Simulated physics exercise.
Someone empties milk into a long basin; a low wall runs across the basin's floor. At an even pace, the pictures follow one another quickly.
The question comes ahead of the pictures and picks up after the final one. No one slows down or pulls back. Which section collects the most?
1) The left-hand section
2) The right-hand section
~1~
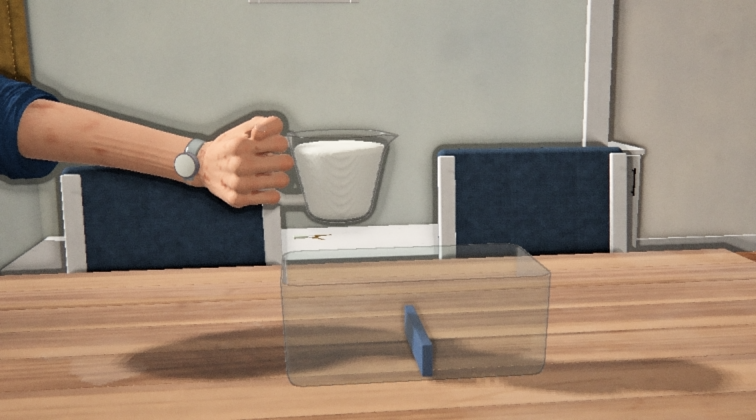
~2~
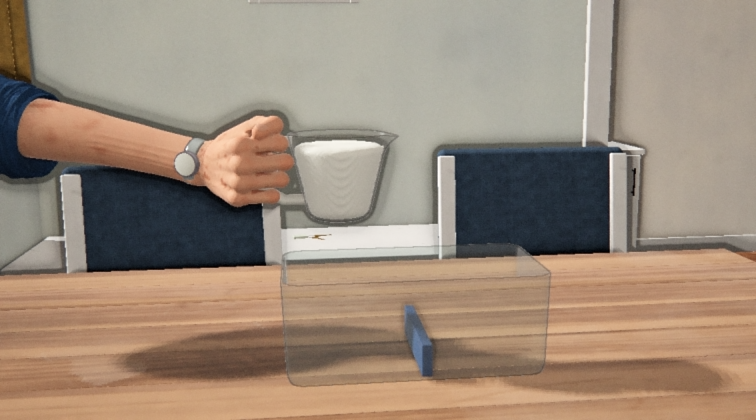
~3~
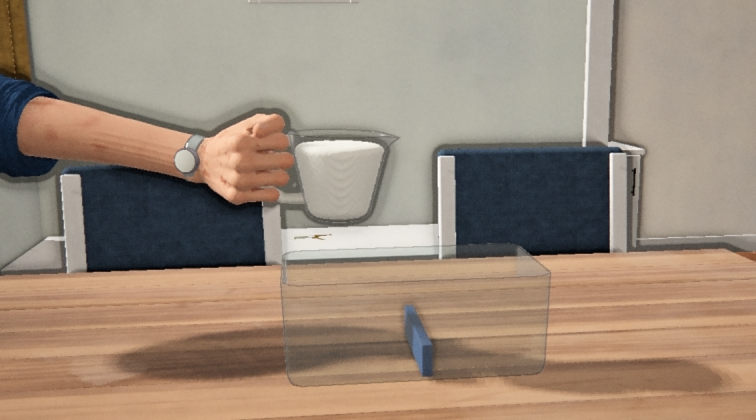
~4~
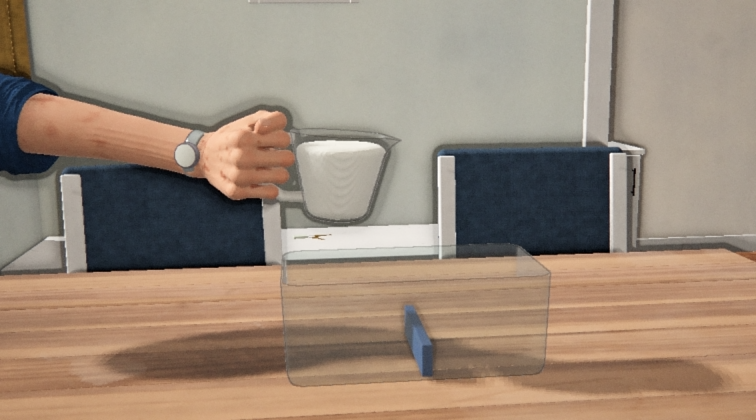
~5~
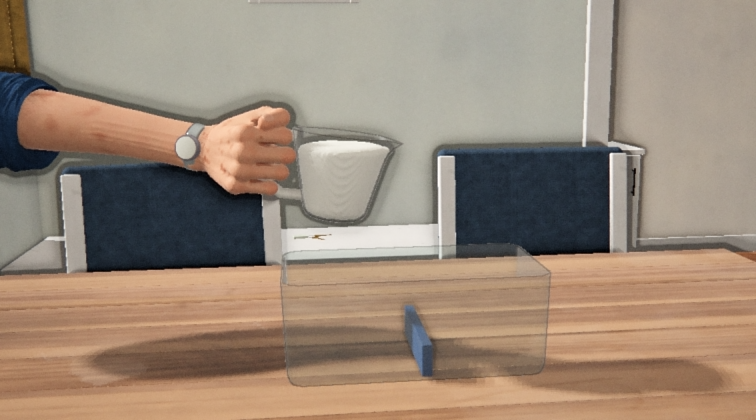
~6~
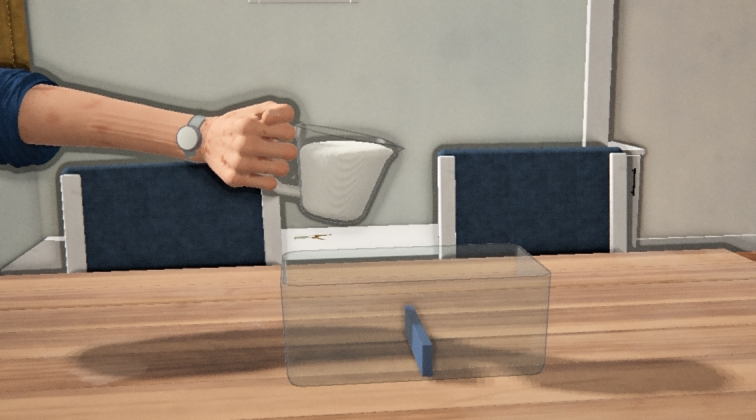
(2) The right-hand section.
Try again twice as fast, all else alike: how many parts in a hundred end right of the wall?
I'd estimate about 55 percent ends up there.
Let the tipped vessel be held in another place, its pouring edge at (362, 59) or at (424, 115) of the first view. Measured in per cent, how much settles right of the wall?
60 and 90 in a hundred.
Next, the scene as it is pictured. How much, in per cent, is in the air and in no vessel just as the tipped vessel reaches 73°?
Around 20 in a hundred.
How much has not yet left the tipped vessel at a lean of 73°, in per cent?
55 %.
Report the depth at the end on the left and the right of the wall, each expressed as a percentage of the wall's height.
10 per cent for the left part, 50 for the right.
A moment on, the tilt is 73° and 57 per cent is still to pour, 0 is left of the wall and 21 right of it.
Next, the tilt is 113° and 2 per cent is still to pour, 13 is left of the wall and 81 right of it.
Then the tilt is 121° and 0 per cent is still to pour, 17 is left of the wall and 82 right of it.
Later the tilt is 121° and 0 per cent is still to pour, 17 is left of the wall and 82 right of it.
In the end 17 per cent lies left of the wall, 82 right of it and 1 outside.
